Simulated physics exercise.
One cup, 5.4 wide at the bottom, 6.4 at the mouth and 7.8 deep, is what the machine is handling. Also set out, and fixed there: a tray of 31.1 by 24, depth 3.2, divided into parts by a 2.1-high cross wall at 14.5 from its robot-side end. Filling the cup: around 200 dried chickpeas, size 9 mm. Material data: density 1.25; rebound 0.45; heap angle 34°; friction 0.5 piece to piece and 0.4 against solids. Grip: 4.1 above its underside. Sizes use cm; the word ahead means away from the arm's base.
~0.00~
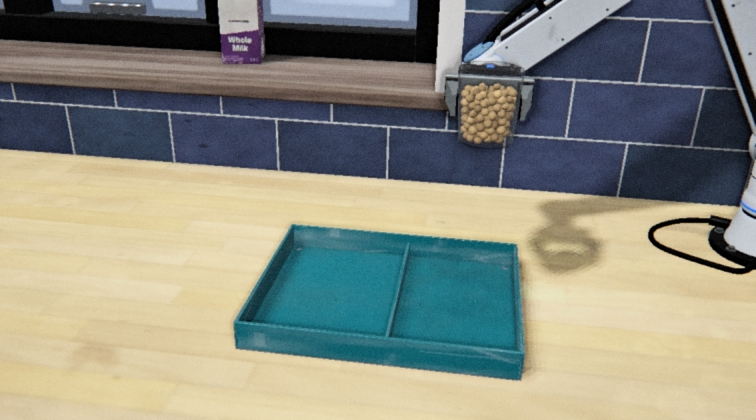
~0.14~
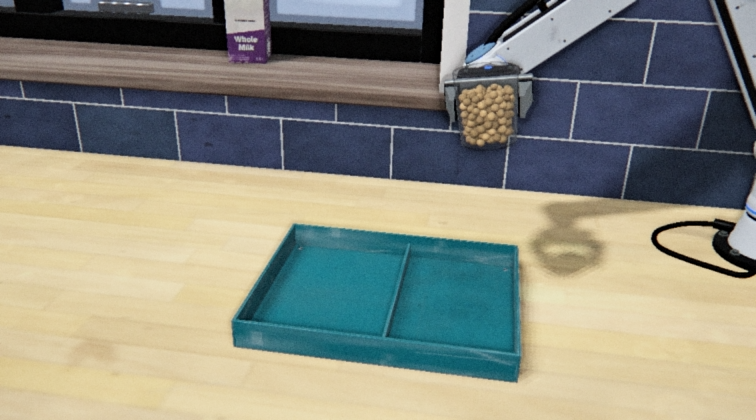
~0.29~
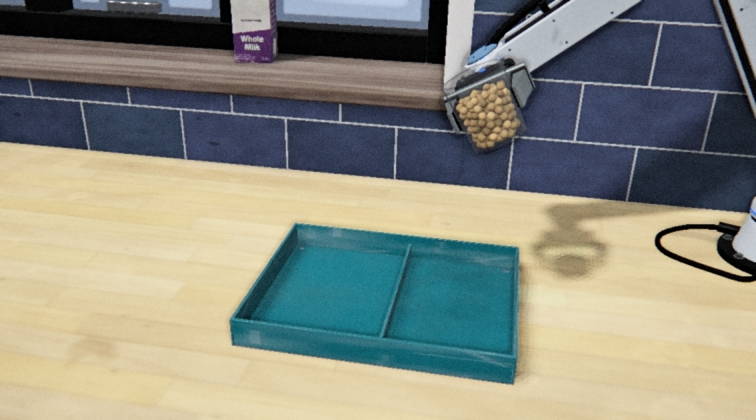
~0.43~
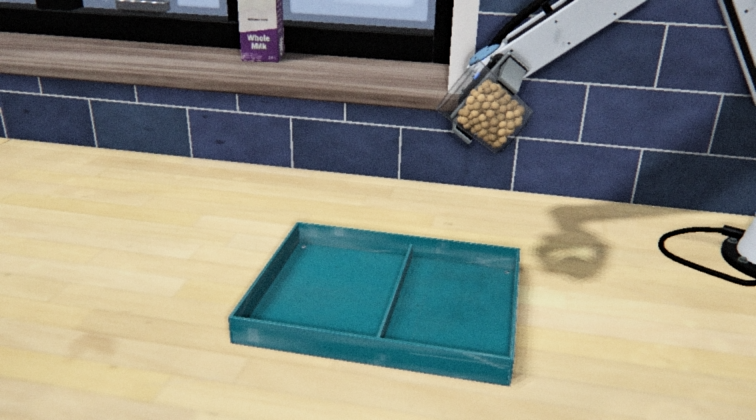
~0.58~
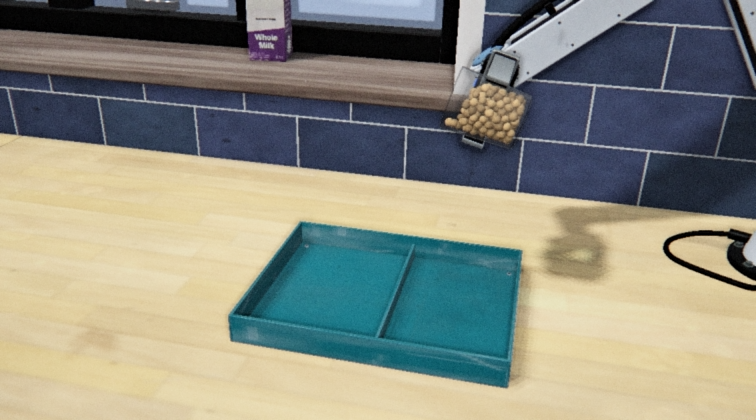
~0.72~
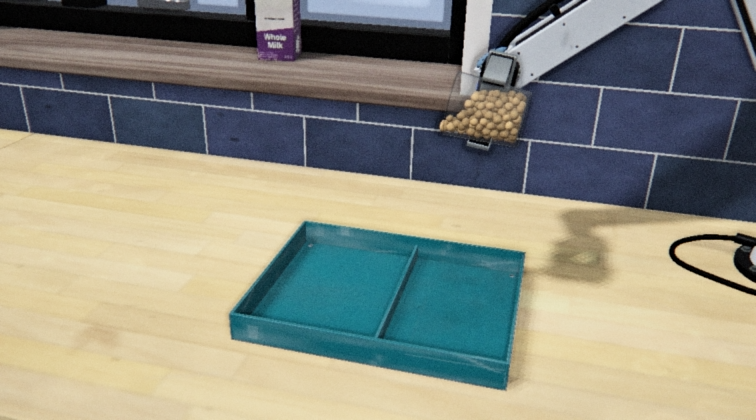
A robot arm held a clear cup of dried chickpeas above a wooden counter and steadily tilted it to the left until it lay nearly sideways, with an empty, divided teal tray sitting below.
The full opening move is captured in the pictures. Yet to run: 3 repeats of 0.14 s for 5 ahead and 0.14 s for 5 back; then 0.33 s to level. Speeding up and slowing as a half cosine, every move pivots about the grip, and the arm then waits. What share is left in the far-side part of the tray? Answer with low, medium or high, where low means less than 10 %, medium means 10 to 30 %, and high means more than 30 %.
High.
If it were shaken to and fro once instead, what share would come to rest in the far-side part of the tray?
It would come to about 45 %.
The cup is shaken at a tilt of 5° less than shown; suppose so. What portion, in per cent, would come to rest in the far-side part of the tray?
I'd put it close to 50 per cent.
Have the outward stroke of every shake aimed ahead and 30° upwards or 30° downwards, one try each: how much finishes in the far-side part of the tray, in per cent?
Roughly 75 per cent, then 45 per cent.
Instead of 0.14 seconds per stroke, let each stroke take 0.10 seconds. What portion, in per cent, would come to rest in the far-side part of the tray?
In that case some 80 per cent.
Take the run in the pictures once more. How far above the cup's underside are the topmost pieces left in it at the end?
About 3.0 cm.
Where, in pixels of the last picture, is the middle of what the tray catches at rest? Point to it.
Around (353, 293).
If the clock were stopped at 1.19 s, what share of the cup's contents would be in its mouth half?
My estimate is near 75 per cent.
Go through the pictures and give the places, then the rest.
The first picture shows the cup middle at (488, 106), level; upper third of the load around (492, 97), from x 465 to 515, top at y 85; 196 in the cup.
The second picture shows the cup middle at (487, 108), tilted 8° forward; upper third of the load around (490, 98), from x 465 to 510, top at y 85.
The third picture shows the cup middle at (487, 109), tilted 28° forward; upper third of the load around (492, 99), from x 460 to 515, top at y 85.
The fourth picture shows the cup middle at (487, 110), tilted 54° forward; upper third of the load around (489, 100), from x 460 to 520, top at y 85.
The fifth picture shows the cup middle at (487, 110), tilted 74° forward; upper third of the load around (492, 101), from x 450 to 520, top at y 90.
The sixth picture shows the cup middle at (489, 112), tilted 82° forward; upper third of the load around (497, 103), from x 445 to 525, top at y 95; 196 in the cup.
After 1.19 s, tilted 82° forward, highest piece 26 above the table; 87 in the far-side part, 75 in the cup, 26 in the robot-side part, 8 in flight or on a rim.
After 1.66 s, tilted 66° forward, highest piece 26 above the table; 120 in the far-side part, 38 in the robot-side part, 22 in the cup, 3 on the table or floor, 13 in flight or on a rim.
After 2.09 s, level, highest piece 25 above the table; 122 in the far-side part, 49 in the robot-side part, 22 in the cup, 3 on the table or floor.
After 3.14 s, level, highest piece 25 above the table; 122 in the far-side part, 49 in the robot-side part, 22 in the cup, 3 on the table or floor.
In the end, 122 in the far-side part, 49 in the robot-side part, 22 in the cup, 3 on the table or floor. That is 62 % in the far-side part of the tray.
